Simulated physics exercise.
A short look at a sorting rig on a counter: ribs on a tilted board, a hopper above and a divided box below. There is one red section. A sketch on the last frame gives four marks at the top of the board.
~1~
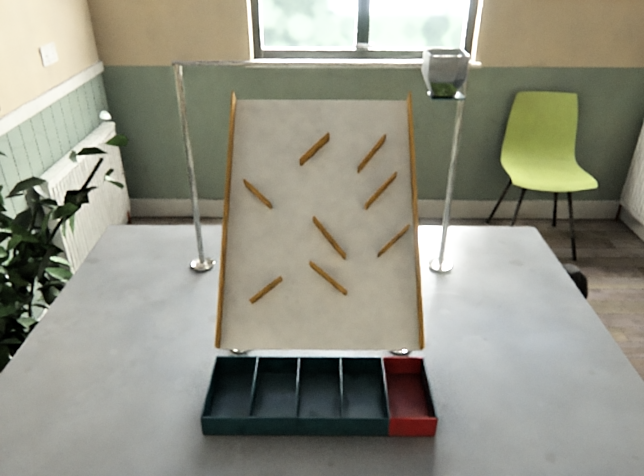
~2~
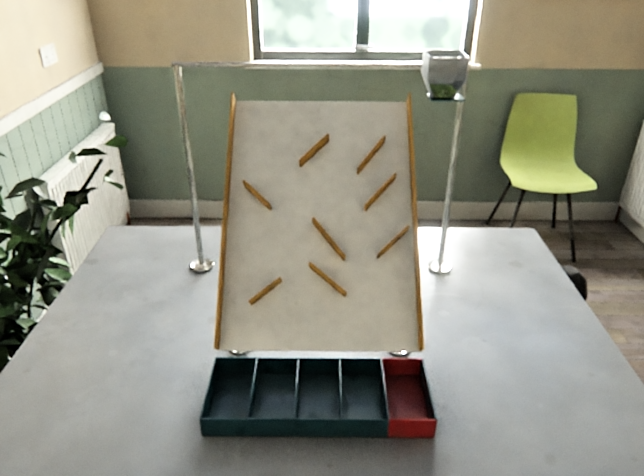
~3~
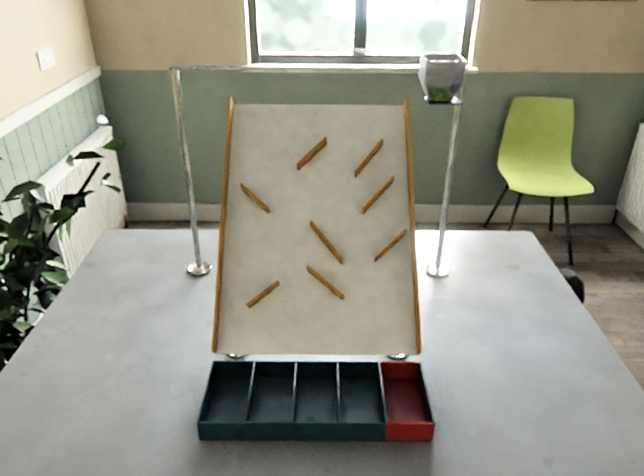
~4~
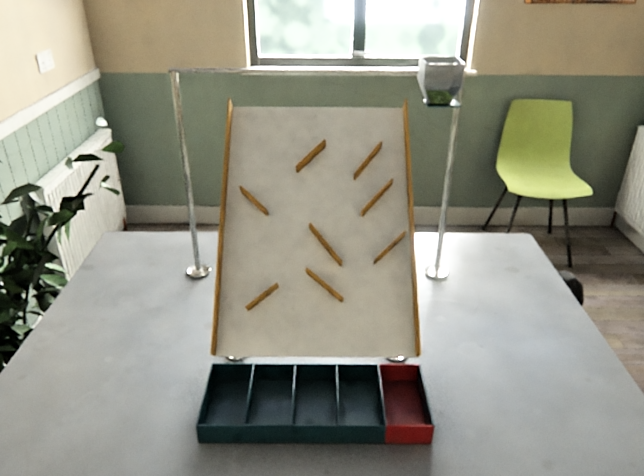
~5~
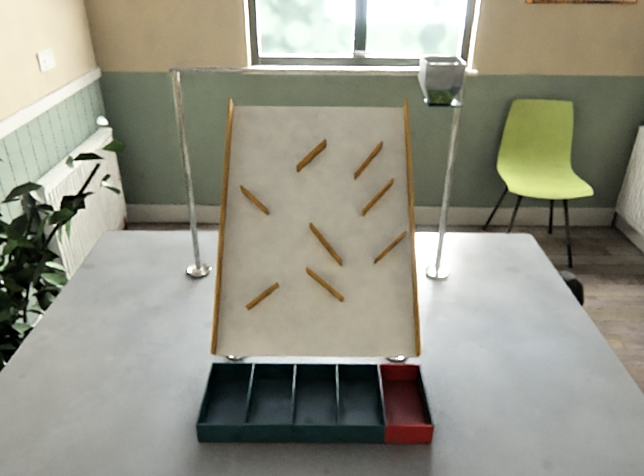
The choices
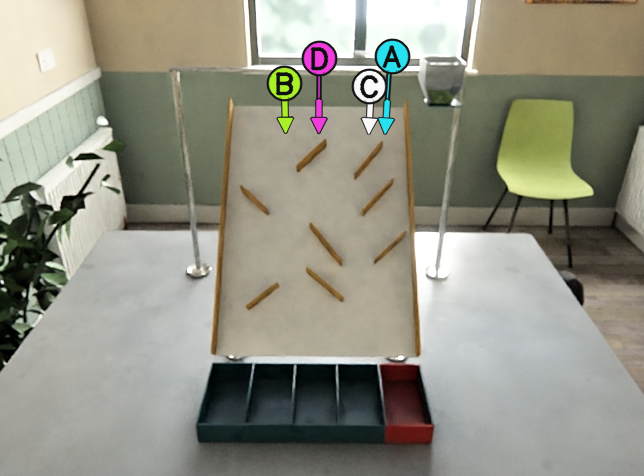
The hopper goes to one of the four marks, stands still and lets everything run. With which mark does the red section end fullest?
C is best.
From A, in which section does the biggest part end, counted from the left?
It is the fourth one.
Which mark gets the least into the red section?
B.
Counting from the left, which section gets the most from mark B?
The third.
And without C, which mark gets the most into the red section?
Mark A.
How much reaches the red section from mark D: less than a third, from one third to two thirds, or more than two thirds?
Mark D gives less than a third.
On the marked copy, mark A meets the board at (385, 128); mark B meets the board at (285, 127); mark C meets the board at (369, 127); mark D meets the board at (318, 127).
With A, about a third in the red section, about two thirds in other sections.
With B, a stray few in the red section, most in other sections, a small part outside the box.
With C, about half in the red section, about half in other sections, a stray few outside the box.
With D, a small part in the red section, most in other sections, a small part outside the box.
